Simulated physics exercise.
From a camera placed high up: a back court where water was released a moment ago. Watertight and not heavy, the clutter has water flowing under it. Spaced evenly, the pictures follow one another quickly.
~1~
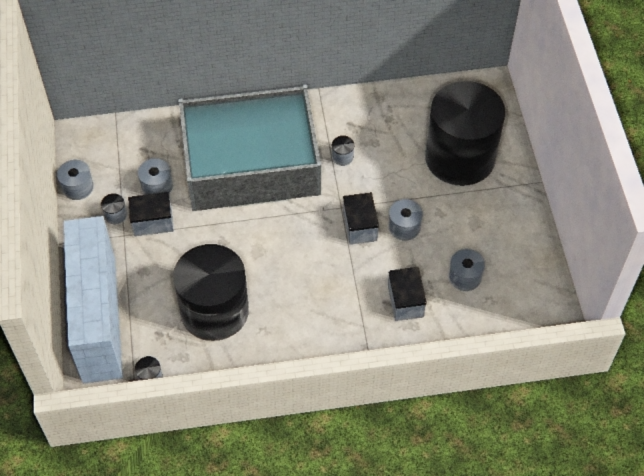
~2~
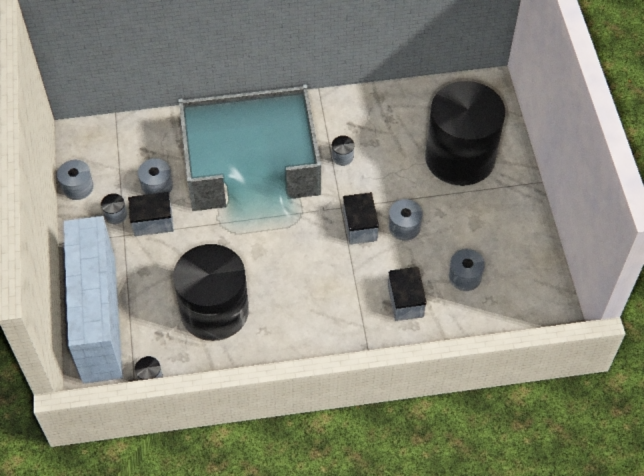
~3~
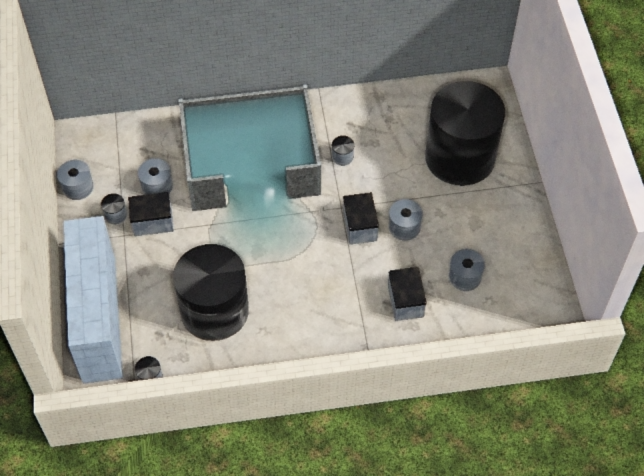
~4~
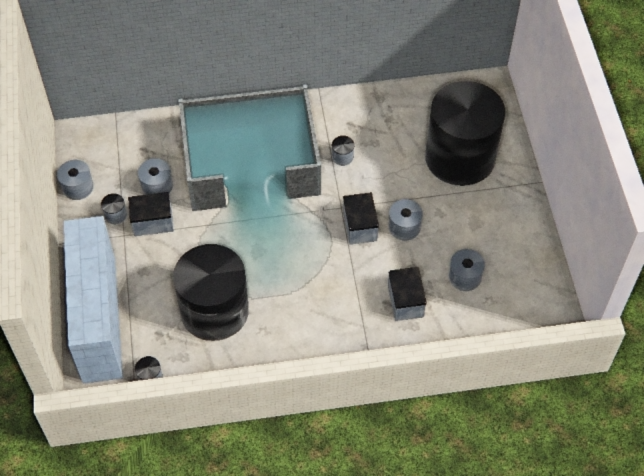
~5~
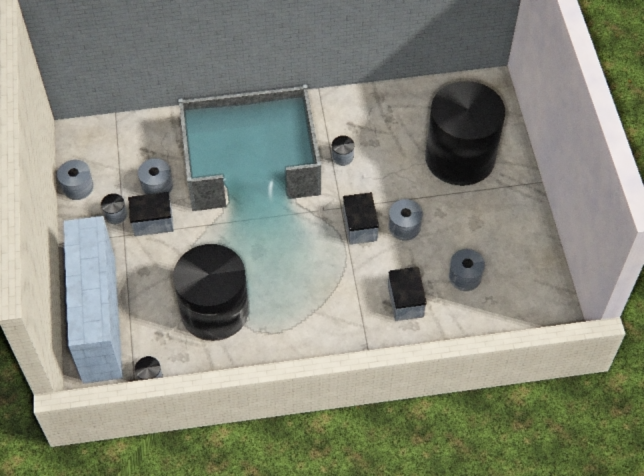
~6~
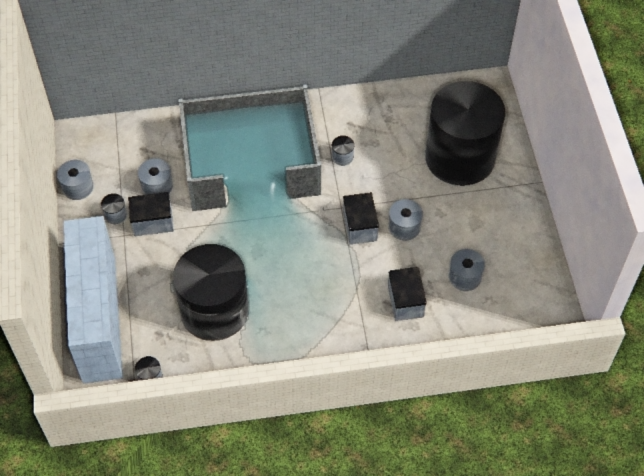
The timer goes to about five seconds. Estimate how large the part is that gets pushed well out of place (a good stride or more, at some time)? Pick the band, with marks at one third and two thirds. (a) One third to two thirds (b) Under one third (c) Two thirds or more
b.
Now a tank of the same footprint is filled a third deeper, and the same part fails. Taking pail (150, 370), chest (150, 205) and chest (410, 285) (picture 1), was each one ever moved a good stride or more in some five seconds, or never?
Going through them in turn, I'd say got there, then never got there, then got there.
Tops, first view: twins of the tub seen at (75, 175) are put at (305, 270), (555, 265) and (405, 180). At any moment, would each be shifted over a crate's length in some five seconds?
First driven off; second driven off; third falls short.
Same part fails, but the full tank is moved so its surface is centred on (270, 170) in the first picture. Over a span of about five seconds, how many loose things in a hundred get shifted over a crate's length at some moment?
Estimate: Near 30 per cent of them.
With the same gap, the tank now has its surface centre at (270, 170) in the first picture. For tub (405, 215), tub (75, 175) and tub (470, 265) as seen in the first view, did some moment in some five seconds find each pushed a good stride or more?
Taking them in turn: Kept near its start; kept near its start; kept near its start.
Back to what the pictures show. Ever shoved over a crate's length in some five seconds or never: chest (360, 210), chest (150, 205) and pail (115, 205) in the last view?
The first is not so far, the second not so far, and the third driven that far.
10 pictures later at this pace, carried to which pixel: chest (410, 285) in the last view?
Somewhere near (460, 298).
A moment on, 0 of 10 are well off their spots; 0 afloat.
Next, 1 of 10 are well off their spots; 1 afloat.
Later, 3 of 10 are well off their spots; 2 afloat.
In the end, 3 of 10 are well off their spots, and 3 have been at some point; 1 afloat.
